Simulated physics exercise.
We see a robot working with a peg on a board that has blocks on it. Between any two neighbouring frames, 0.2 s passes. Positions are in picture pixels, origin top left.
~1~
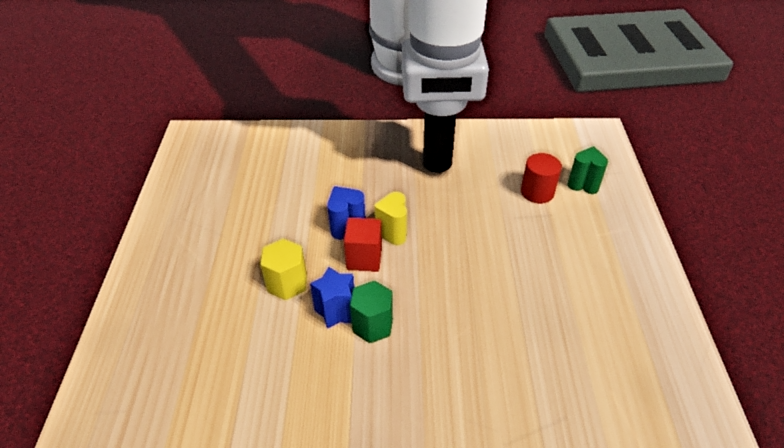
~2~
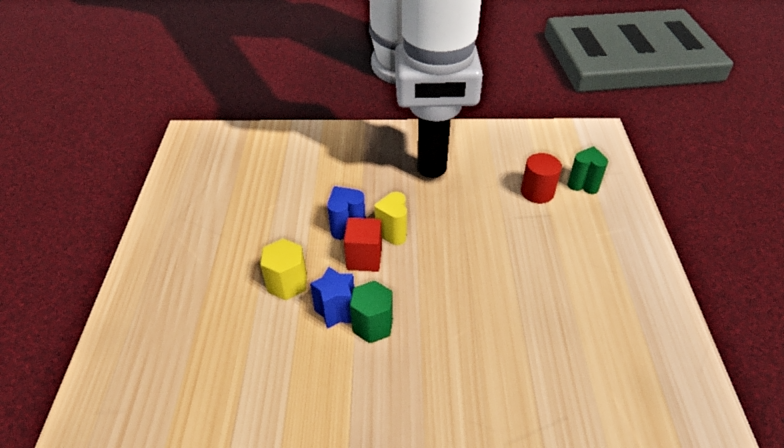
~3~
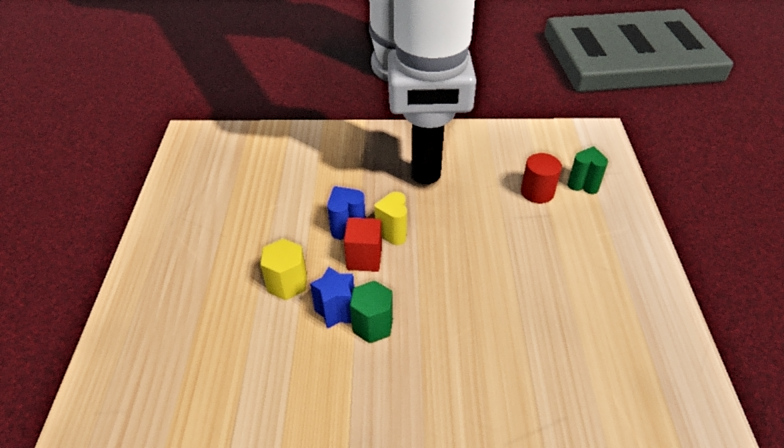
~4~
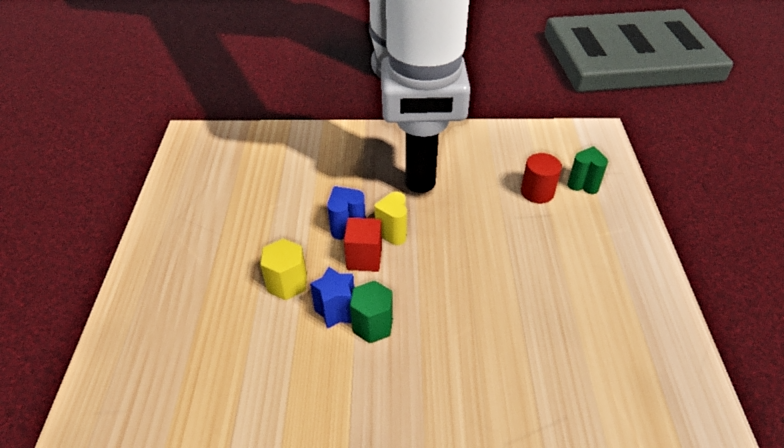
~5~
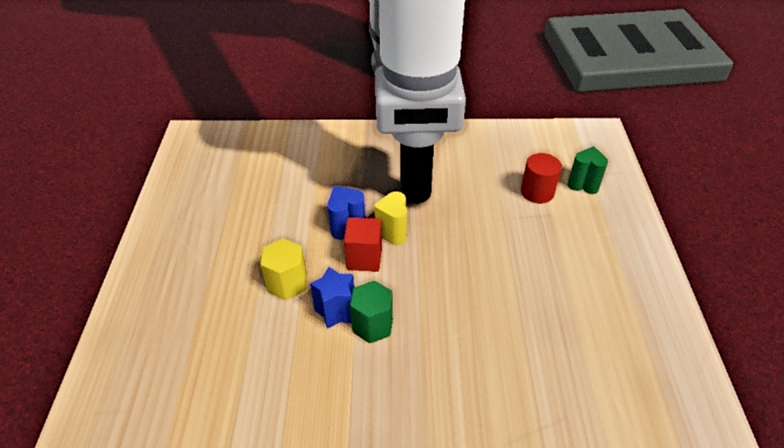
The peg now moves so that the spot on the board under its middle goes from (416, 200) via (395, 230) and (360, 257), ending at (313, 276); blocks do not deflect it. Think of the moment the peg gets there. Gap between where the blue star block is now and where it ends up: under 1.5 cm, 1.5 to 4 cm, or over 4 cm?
Displaced 1.5 to 4 cm.
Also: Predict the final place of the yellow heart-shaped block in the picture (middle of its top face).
The middle of its upper face should be somewhere near (377, 250).
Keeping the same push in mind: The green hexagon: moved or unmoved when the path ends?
Once the peg is done, the green hexagon remains in the old spot.
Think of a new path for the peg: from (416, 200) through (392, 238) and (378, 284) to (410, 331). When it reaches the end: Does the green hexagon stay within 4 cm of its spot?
Short answer: Yes.
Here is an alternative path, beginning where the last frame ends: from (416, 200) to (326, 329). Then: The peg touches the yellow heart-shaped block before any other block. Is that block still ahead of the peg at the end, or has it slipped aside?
Gone from the front.
The first path, step by step. One third of the way, peg (394, 224); red square block (352, 242), turned 35° clockwise; yellow heart-shaped block (382, 227), turned 20° anticlockwise.
Two thirds of the way, peg (358, 251); blue star block (329, 289), turned 20° anticlockwise; red square block (337, 258), turned 65° clockwise; yellow heart-shaped block (377, 250), turned 95° anticlockwise.
At the end, peg (312, 270); yellow hexagon (270, 258); blue star block (327, 305), turned 65° anticlockwise; red square block (305, 280), turned 20° clockwise; green hexagon not moved; yellow heart-shaped block (377, 250), turned 95° anticlockwise.
